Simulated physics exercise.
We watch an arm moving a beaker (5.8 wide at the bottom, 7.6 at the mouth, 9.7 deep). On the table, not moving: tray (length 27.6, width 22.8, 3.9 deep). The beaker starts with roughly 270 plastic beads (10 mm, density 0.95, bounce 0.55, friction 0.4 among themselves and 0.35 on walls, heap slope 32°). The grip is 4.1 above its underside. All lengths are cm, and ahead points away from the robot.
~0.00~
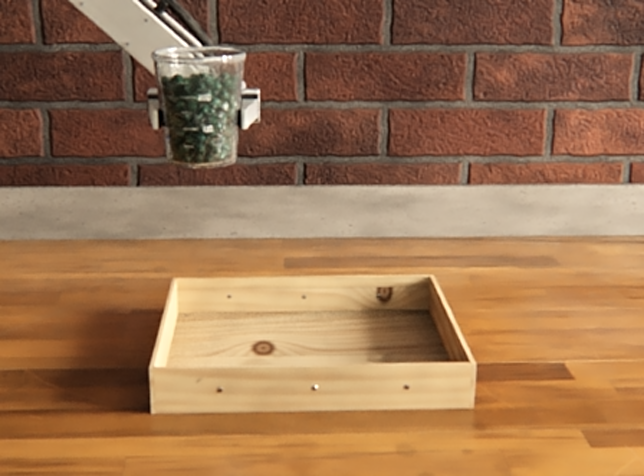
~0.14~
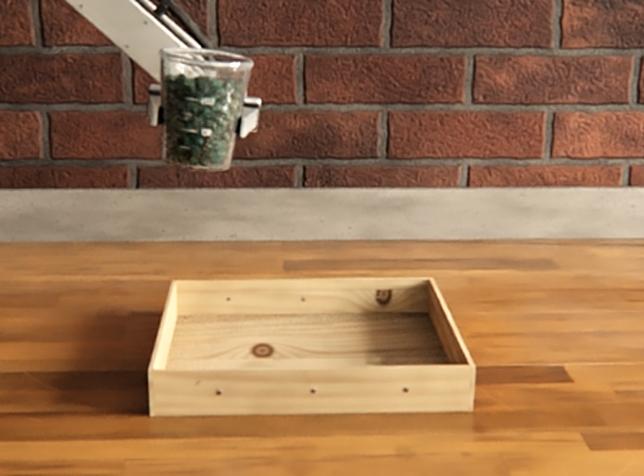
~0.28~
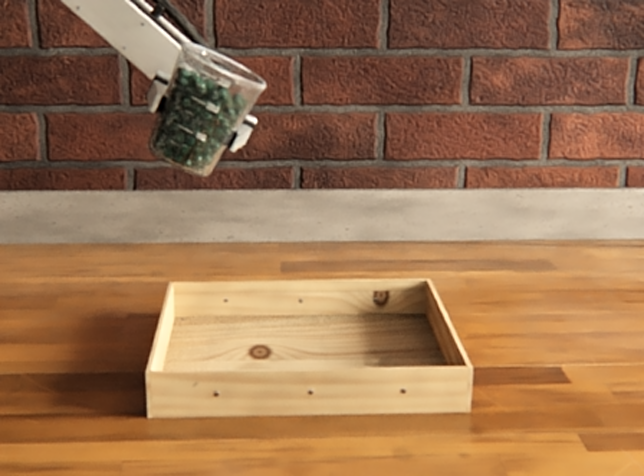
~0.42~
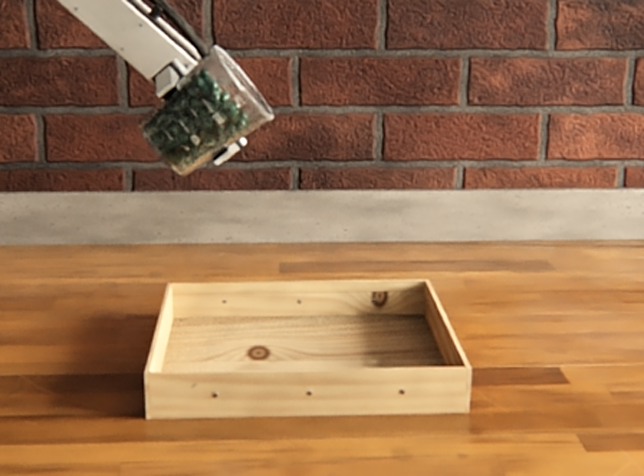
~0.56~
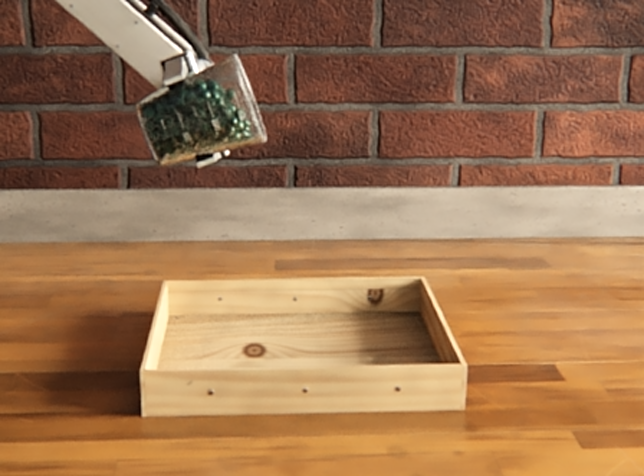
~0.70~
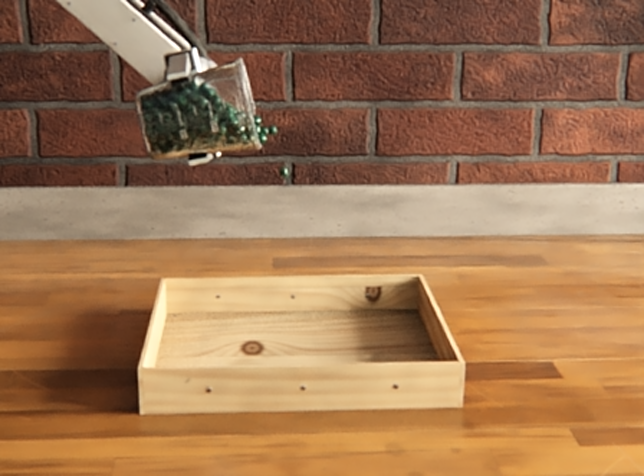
A clear beaker of dark green beads, gripped by a pale mechanical arm at upper left, hangs above a wooden table before a red brick wall, seen from the front and slightly above. An open, empty, light wood tray sits below on the brown planks. The arm tilts the beaker steadily to the right until it lies nearly sideways, and beads slide to its rim, a few spilling out.
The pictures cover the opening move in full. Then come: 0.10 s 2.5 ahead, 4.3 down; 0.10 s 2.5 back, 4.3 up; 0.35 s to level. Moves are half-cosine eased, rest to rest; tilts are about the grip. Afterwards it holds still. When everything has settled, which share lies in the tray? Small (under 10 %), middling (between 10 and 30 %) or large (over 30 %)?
In the tray the share is middling, between 10 and 30 %.
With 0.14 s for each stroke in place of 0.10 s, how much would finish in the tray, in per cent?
In that case some 20 per cent.
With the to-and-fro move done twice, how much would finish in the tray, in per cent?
In that case some 30 per cent.
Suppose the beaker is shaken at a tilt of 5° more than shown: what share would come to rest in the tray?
Then about 25 per cent.
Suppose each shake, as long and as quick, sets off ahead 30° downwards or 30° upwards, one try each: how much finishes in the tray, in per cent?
Some 40 and 85 per cent.
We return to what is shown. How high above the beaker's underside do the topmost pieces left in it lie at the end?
Roughly 8.5 cm.
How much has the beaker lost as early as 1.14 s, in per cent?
Some 20 per cent.
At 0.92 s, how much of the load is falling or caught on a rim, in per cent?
About 12 per cent.
After 0.92 s, tilted 77° forward, highest piece 27 above the table; 229 in the beaker, 6 in the tray, 33 in flight or on a rim.
After 1.14 s, tilted 18° forward, highest piece 29 above the table; 211 in the beaker, 53 in the tray, 4 in flight or on a rim.
After 1.45 s, level, highest piece 28 above the table; 211 in the beaker, 54 in the tray, 3 on the table or floor.
After 2.50 s, level, highest piece 28 above the table; 211 in the beaker, 54 in the tray, 3 on the table or floor.
At rest, 211 in the beaker, 54 in the tray, 3 on the table or floor. That is 20 % in the tray.
